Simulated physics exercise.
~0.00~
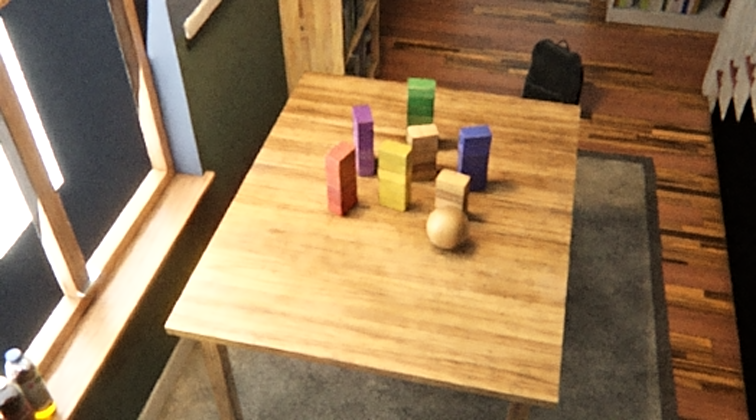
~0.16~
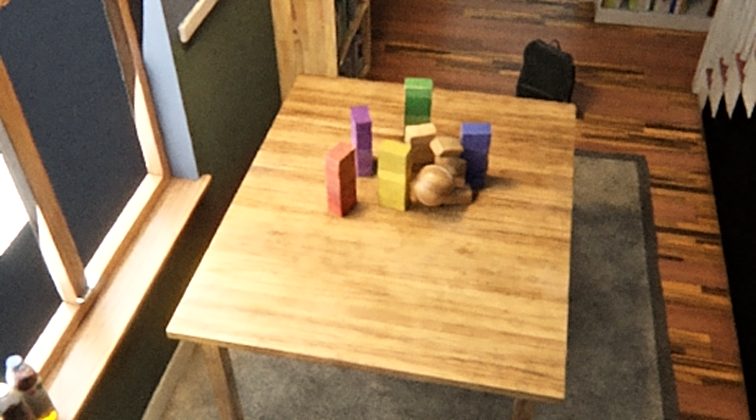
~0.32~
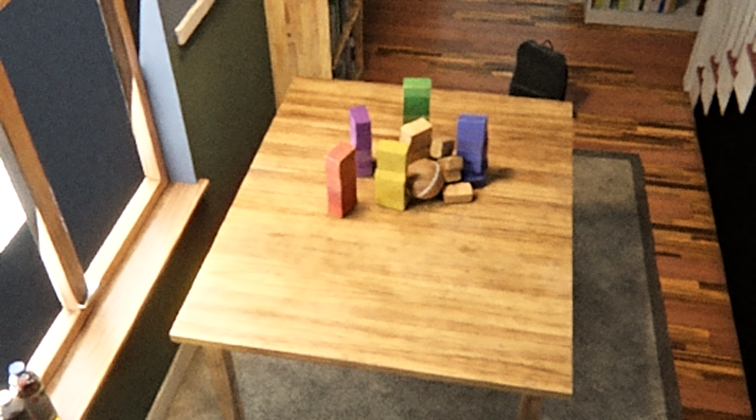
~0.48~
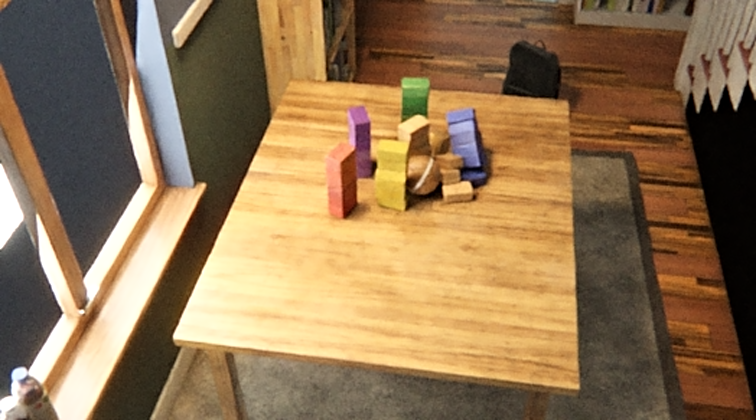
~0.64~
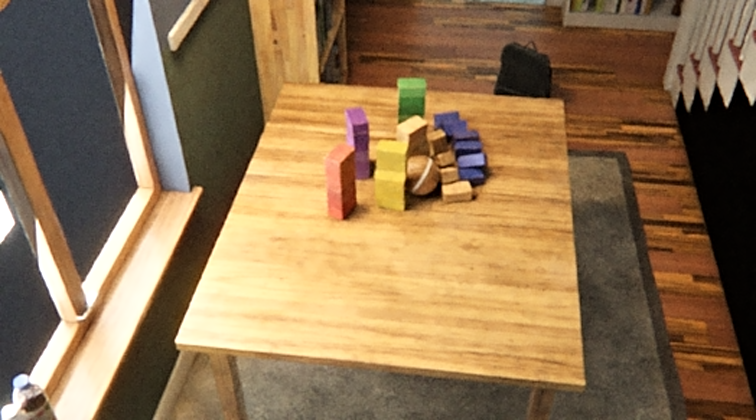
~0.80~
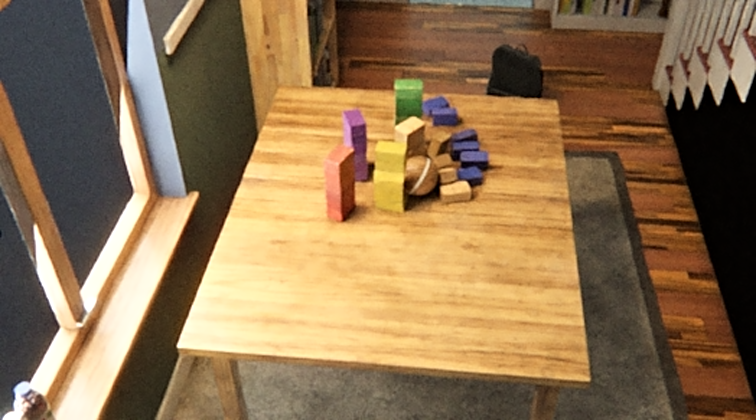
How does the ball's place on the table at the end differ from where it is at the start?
At the start the ball is out in the open in front of the nearer plain tower, to the right of the yellow one. By the end it is farther back and to the left, resting close beside the yellow tower among the fallen plain blocks.
